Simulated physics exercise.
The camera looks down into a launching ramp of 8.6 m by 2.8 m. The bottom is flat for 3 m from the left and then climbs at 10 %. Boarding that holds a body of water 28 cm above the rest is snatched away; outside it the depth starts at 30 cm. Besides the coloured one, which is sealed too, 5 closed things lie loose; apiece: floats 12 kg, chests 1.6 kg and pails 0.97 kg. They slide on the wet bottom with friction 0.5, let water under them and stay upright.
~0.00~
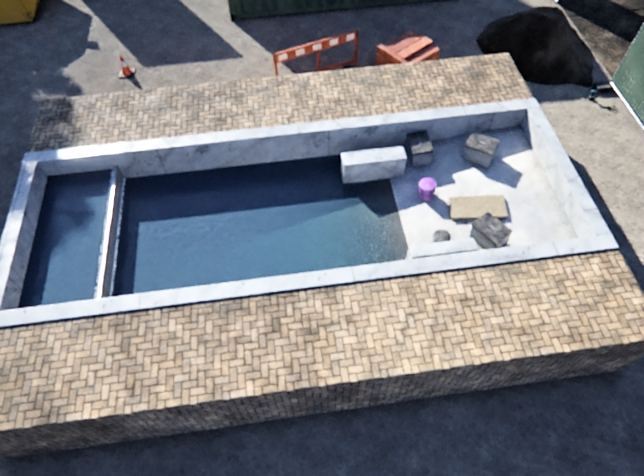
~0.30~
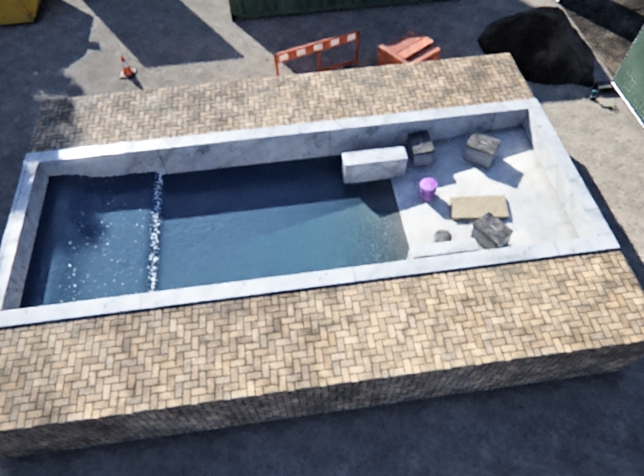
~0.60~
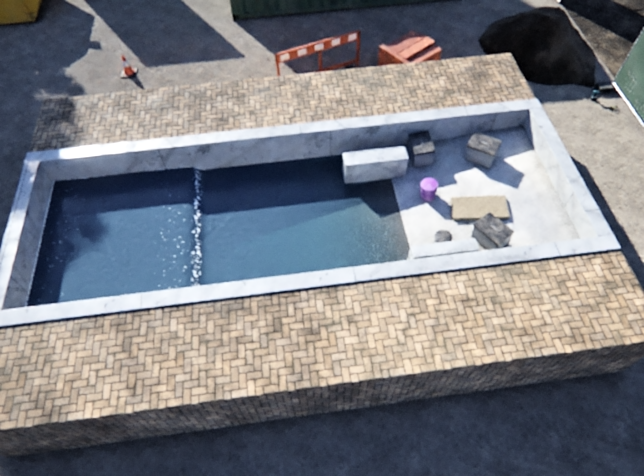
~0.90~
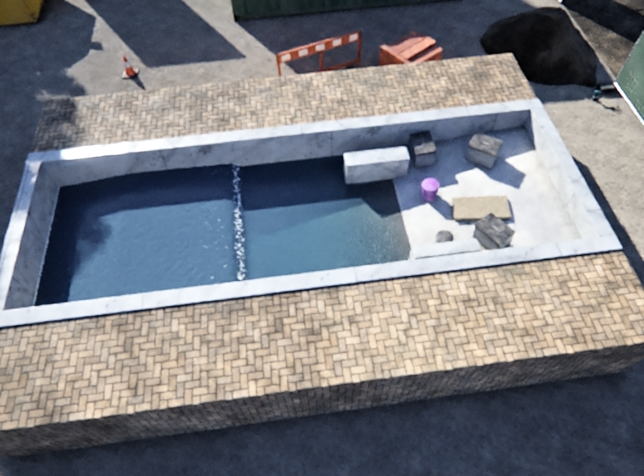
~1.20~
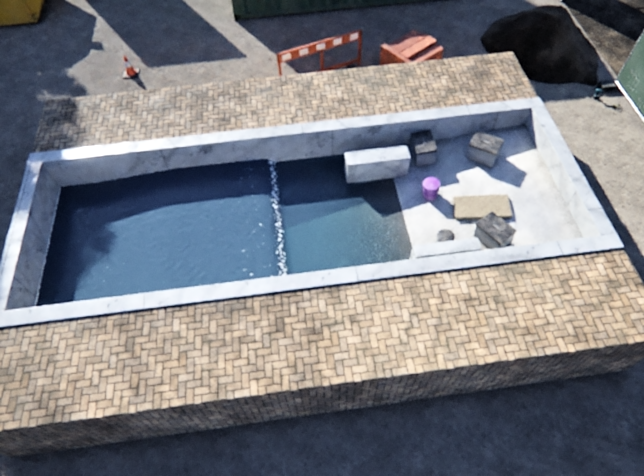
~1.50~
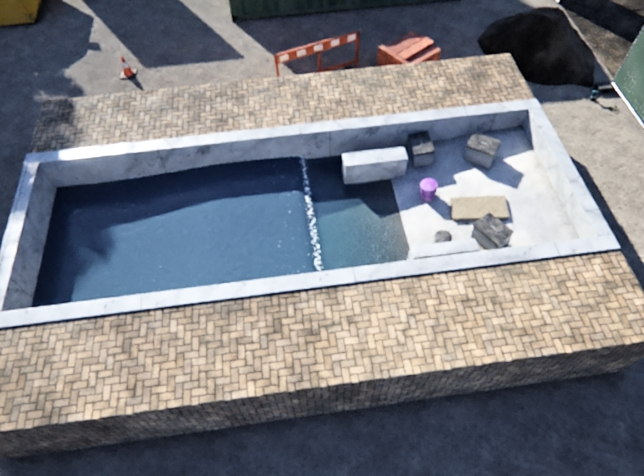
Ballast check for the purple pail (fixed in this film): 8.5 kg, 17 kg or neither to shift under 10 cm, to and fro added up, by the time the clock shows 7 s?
Verdict: Only the larger load is enough.
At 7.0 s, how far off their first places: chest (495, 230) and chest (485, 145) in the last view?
In turn: 140 cm, 80 cm.
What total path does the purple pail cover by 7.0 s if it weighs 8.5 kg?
About 60 cm.
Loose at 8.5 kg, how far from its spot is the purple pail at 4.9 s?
About 30 cm.
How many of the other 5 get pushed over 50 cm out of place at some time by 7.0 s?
I count 5.
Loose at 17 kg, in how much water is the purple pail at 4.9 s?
About 7 cm.
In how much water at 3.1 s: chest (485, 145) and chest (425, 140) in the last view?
About 0 and 3 cm.
After 2.1 s the purple pail would be 0 cm from its start with 8.5 kg and 0 cm from its start with 17 kg; 0 cm of water round it then.
After 3.1 s the purple pail would be 19 cm from its start with 8.5 kg and 0 cm from its start with 17 kg; 10 cm of water round it then.
After 4.9 s the purple pail would be 28 cm from its start with 8.5 kg and 0 cm from its start with 17 kg; 7 cm of water round it then.
After 7.0 s the purple pail would be 9 cm from its start with 8.5 kg and 2 cm from its start with 17 kg; 4 cm of water round it then.
